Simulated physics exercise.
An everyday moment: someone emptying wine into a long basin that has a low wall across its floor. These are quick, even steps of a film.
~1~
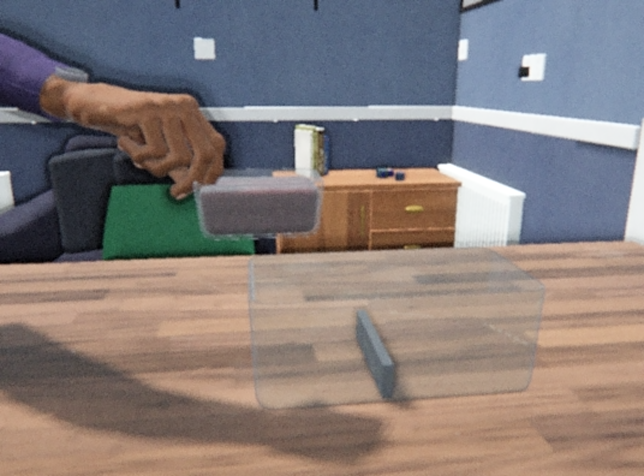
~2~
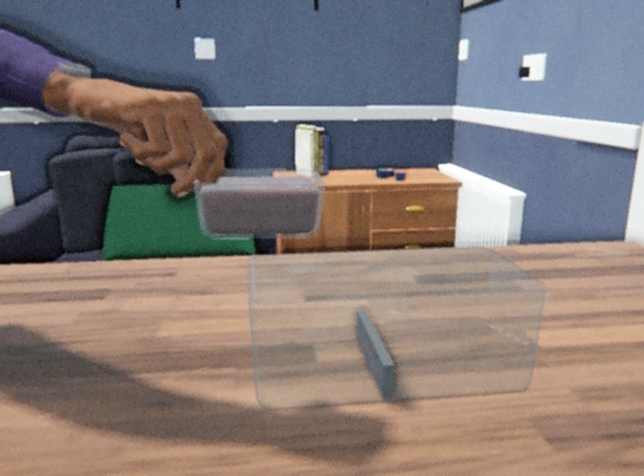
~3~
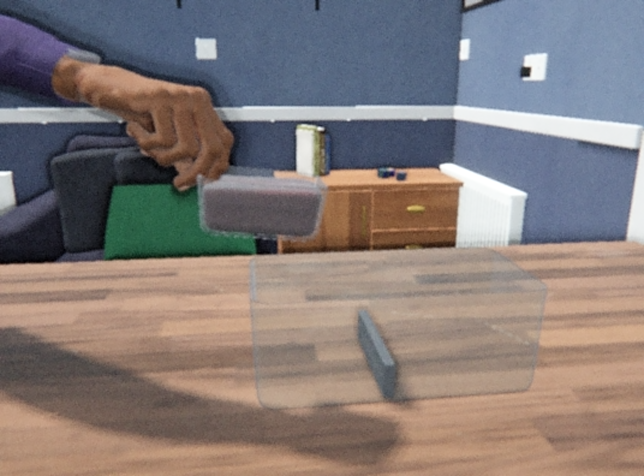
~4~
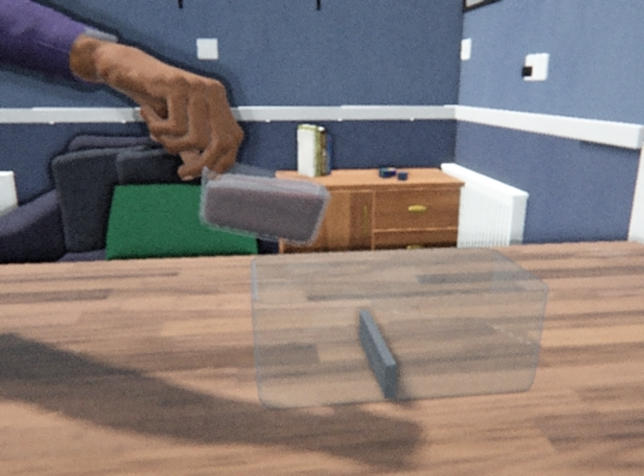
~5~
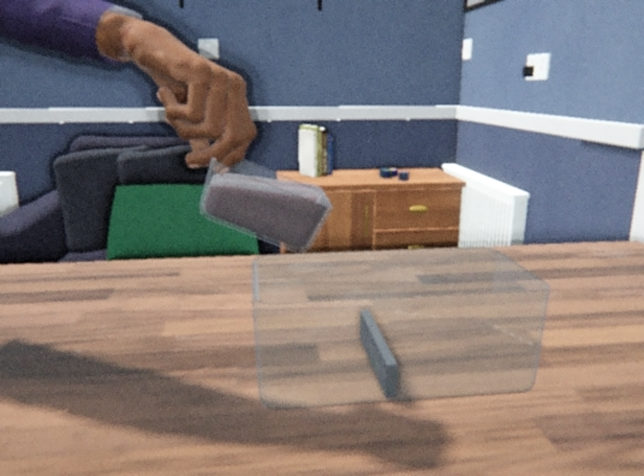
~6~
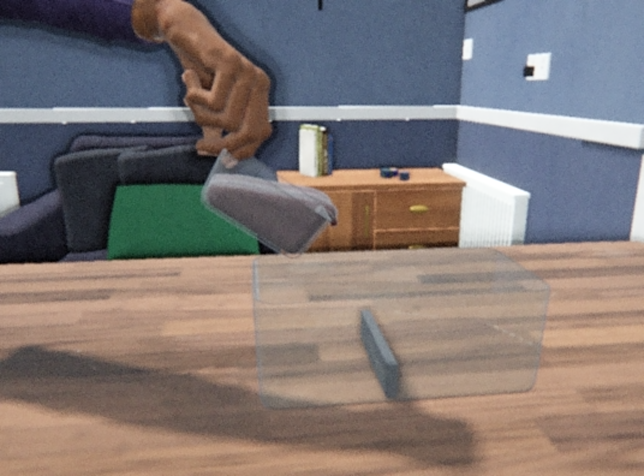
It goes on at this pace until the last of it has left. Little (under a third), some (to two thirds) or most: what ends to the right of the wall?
In the end less than a third is right of the wall.
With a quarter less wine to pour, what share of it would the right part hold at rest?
Close to 5 per cent.
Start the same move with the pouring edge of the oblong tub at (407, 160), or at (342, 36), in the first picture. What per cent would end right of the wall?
First some 90, then 75 per cent.
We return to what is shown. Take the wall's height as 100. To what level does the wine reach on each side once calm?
Near 50 on the left, 10 on the right.
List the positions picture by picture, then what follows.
In the first frame, tilt 0°; pouring edge (319, 177); surface from (201, 186) to (315, 184); the long basin's rim runs from (250, 279) to (516, 268); the wall's top is at (373, 336).
In the second frame, tilt 2°; pouring edge (320, 179); surface from (202, 185) to (316, 184).
In the third frame, tilt 6°; pouring edge (322, 184); surface from (204, 183) to (319, 186).
In the fourth frame, tilt 14°; pouring edge (325, 192); surface from (208, 181) to (323, 188).
In the fifth frame, tilt 24°; pouring edge (326, 202); surface from (210, 180) to (326, 195); 2 per cent is over the edge.
In the sixth frame, tilt 35°; pouring edge (325, 214); surface from (208, 179) to (316, 198); 8 per cent is over the edge.
A moment on, the oblong tub is tipped on its side and 10 per cent is still to pour, 63 is left of the wall and 10 right of it.
Next, the oblong tub is tipped right over and 1 per cent is still to pour, 83 is left of the wall and 13 right of it.
Then the oblong tub is tipped right over and 0 per cent is still to pour, 83 is left of the wall and 16 right of it.
Later the oblong tub is tipped right over and 0 per cent is still to pour, 83 is left of the wall and 16 right of it.
Finally, 83 per cent lies left of the wall, 16 right of it and 1 outside.
